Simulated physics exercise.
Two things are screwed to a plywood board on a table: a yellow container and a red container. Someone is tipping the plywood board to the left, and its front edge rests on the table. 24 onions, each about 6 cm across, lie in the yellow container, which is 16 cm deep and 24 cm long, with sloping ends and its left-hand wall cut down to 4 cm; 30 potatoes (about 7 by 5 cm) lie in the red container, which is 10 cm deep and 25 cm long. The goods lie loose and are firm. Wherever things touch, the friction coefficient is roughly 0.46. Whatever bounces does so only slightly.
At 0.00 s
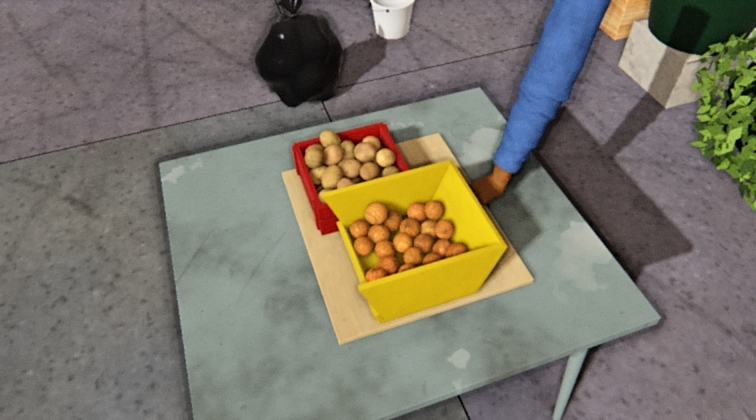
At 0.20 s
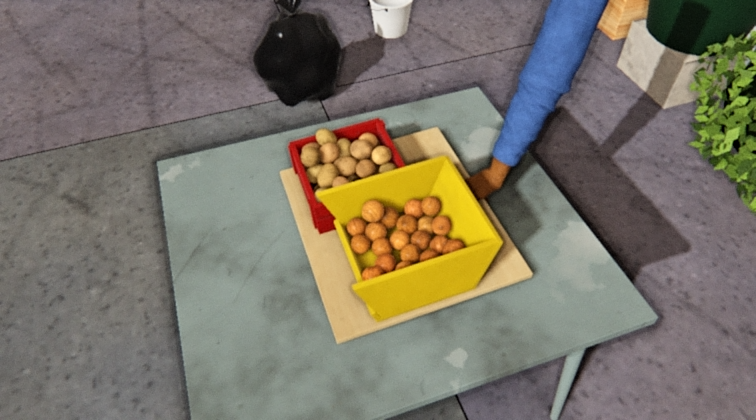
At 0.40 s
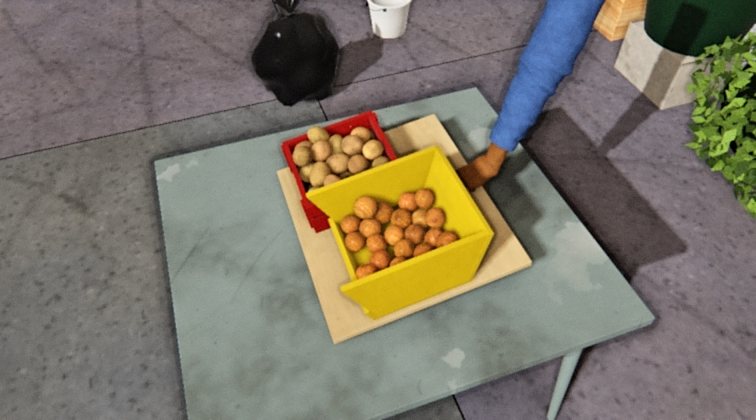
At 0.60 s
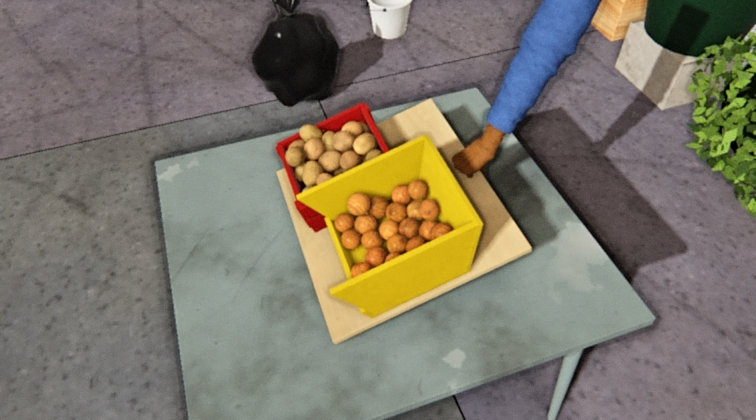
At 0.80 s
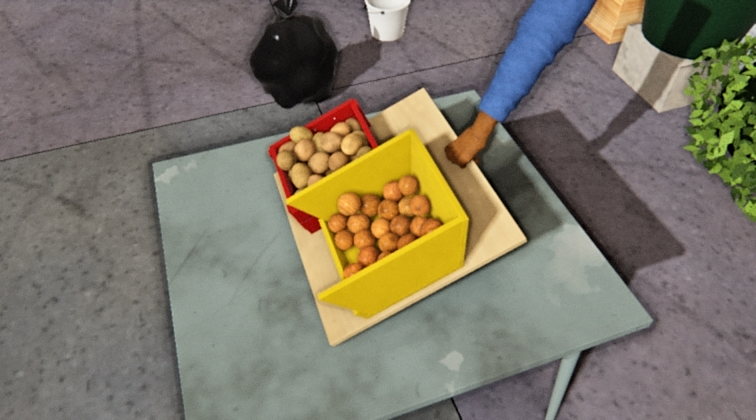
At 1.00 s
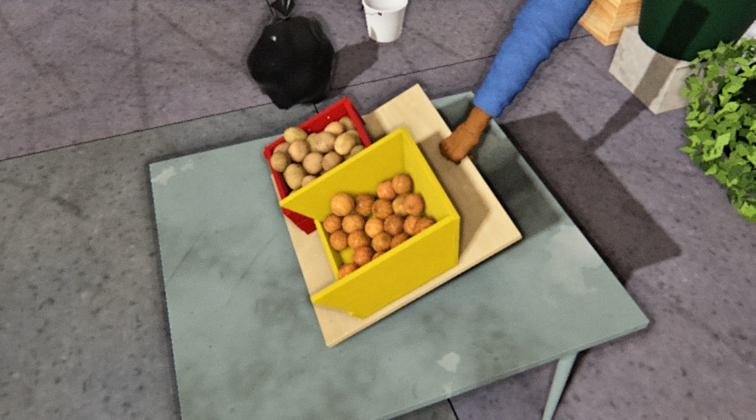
On a pale, worn table outdoors, a blue-sleeved arm steadily tilted a plywood board to the left, carrying a red container of tan balls and a yellow container of orange-brown balls with it.
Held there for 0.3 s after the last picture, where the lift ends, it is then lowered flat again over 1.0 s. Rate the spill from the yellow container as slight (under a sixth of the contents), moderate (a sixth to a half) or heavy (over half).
Slight.
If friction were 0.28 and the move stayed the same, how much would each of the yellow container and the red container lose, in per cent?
Then yellow container 0, red container 0 per cent.
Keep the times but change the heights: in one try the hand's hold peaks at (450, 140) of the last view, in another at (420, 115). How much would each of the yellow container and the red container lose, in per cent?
Loss per try - yellow container 0 / 20 percent, red container 0 / 10 percent.
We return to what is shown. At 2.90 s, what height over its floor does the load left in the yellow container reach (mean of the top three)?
About 8 cm.
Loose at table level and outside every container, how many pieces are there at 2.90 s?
About 0.
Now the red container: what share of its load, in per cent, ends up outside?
Red container - about 0 per cent.
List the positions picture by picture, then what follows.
In the first frame (each is followed by its nearest rim corner in this view), yellow container, (358, 288); red container (its farthest corner), (379, 124); 0° from level; none out.
Yellow container, (353, 288); red container, (375, 120); 3° from level, in the second frame.
Yellow container, (341, 289); red container, (367, 113); 9° from level, in the third frame.
Yellow container, (330, 292); red container, (359, 105); 16° from level, in the fourth frame.
Yellow container, (318, 297); 22° from level, in the fifth frame.
Yellow container, (311, 300); 25° from level; none out, in the sixth frame.
After 1.30 s, tilt 25°; yellow container 24 in, 0 out and red container 30 in, 0 out.
After 1.69 s, tilt 17°; yellow container 23 in, 1 out and red container 30 in, 0 out.
After 2.22 s, tilt 0°; yellow container 23 in, 1 out and red container 30 in, 0 out.
Final count (at 2.90 s), yellow container 23 in, 1 out and red container 30 in, 0 out. Asked share, 1 of 24, 4 per cent.
